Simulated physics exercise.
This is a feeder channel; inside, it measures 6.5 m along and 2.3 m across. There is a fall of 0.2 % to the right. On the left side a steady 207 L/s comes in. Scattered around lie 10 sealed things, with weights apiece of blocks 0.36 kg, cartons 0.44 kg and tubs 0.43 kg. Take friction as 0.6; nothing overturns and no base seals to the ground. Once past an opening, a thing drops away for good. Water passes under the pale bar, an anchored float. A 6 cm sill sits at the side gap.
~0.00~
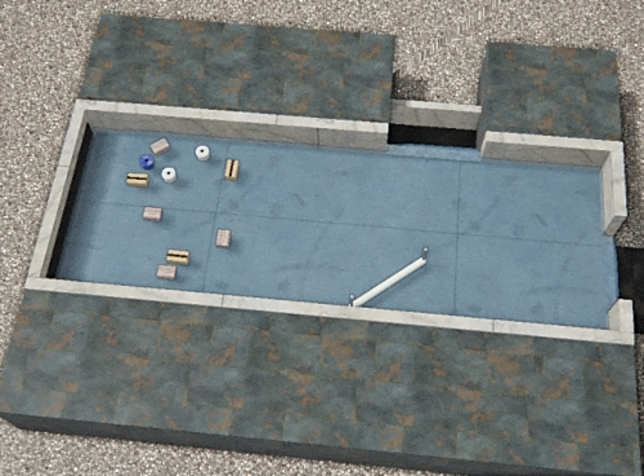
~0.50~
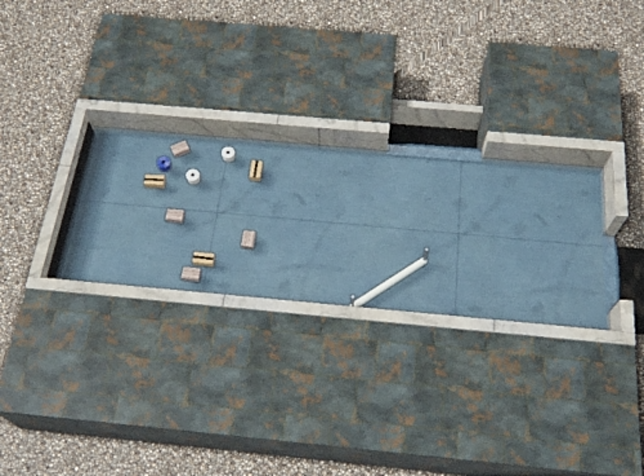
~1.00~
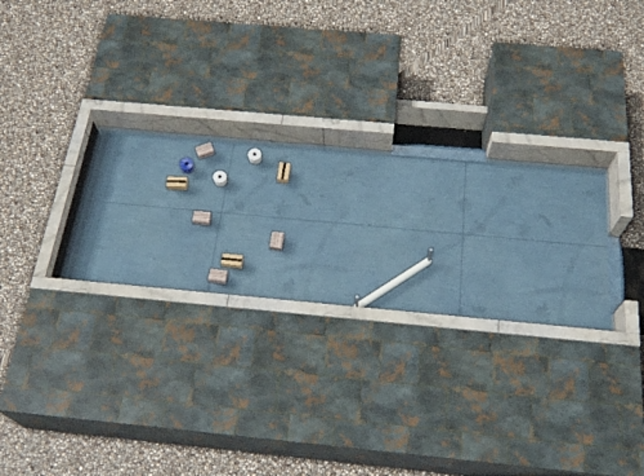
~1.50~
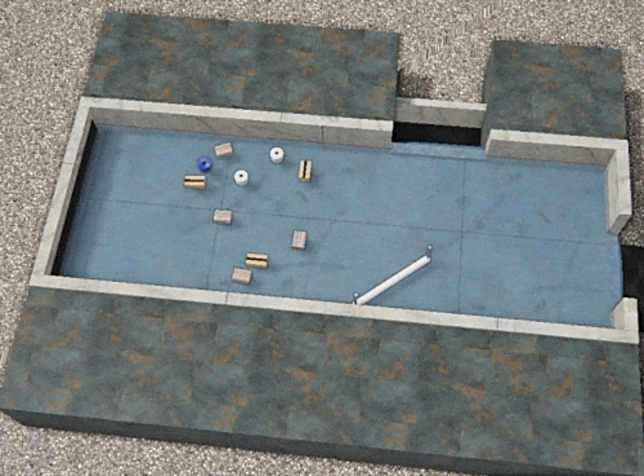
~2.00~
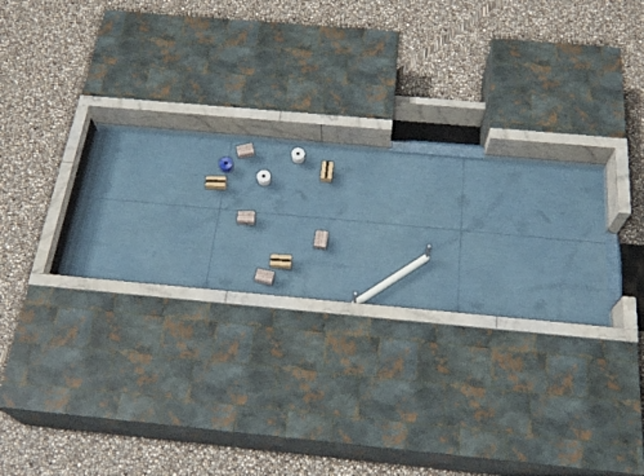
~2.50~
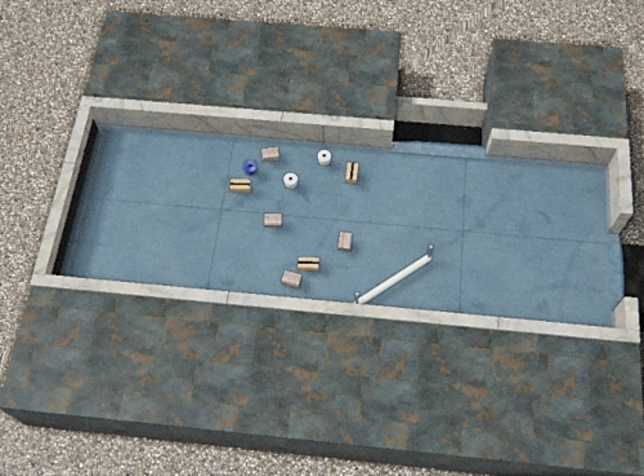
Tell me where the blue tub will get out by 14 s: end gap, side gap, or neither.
Note - blue tub: Side route.
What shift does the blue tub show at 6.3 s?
Shift: About 350 cm.
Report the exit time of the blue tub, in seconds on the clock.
At about 7.5 s.
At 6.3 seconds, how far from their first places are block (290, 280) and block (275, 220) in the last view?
The first is off by 300 cm, the second by 350 cm.
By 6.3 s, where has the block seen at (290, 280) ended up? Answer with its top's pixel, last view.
(418, 252).
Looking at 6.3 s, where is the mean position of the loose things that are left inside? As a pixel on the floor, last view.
Around (445, 219).
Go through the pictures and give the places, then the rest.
The blue tub at (147, 161), afloat; 16 cm deep round most things; 0 of 10 have shifted, in the first frame.
The blue tub at (164, 162), afloat, 20 cm from its start; about 2530 L in view; 10 of 10 have shifted, in the second frame.
The blue tub at (187, 164) floats, 44 cm from its start; about 2550 L in view; 10 of 10 have shifted, in the third frame.
The blue tub at (204, 163) floats, 68 cm from its start; about 2560 L in view; 10 of 10 have shifted, in the fourth frame.
The blue tub at (226, 163) floats, 96 cm from its start; 16 cm deep round most things; 10 of 10 have shifted, in the fifth frame.
The blue tub at (250, 166), afloat, 125 cm from its start; about 2590 L in view; 10 of 10 have shifted, in the sixth frame.
After 3.5 s the blue tub is near (298, 170), 1.8 m from its start, afloat; 0 of 10 are out; 10 afloat.
After 6.3 s the blue tub is near (435, 163), 3.5 m from its start, afloat; 3 of 10 are out; 7 afloat.
After 10.0 s the blue tub has gone out by the side gap; 6 of 10 are out; 4 afloat.
After 14.0 s the blue tub has gone out by the side gap; 8 of 10 are out; 2 afloat.
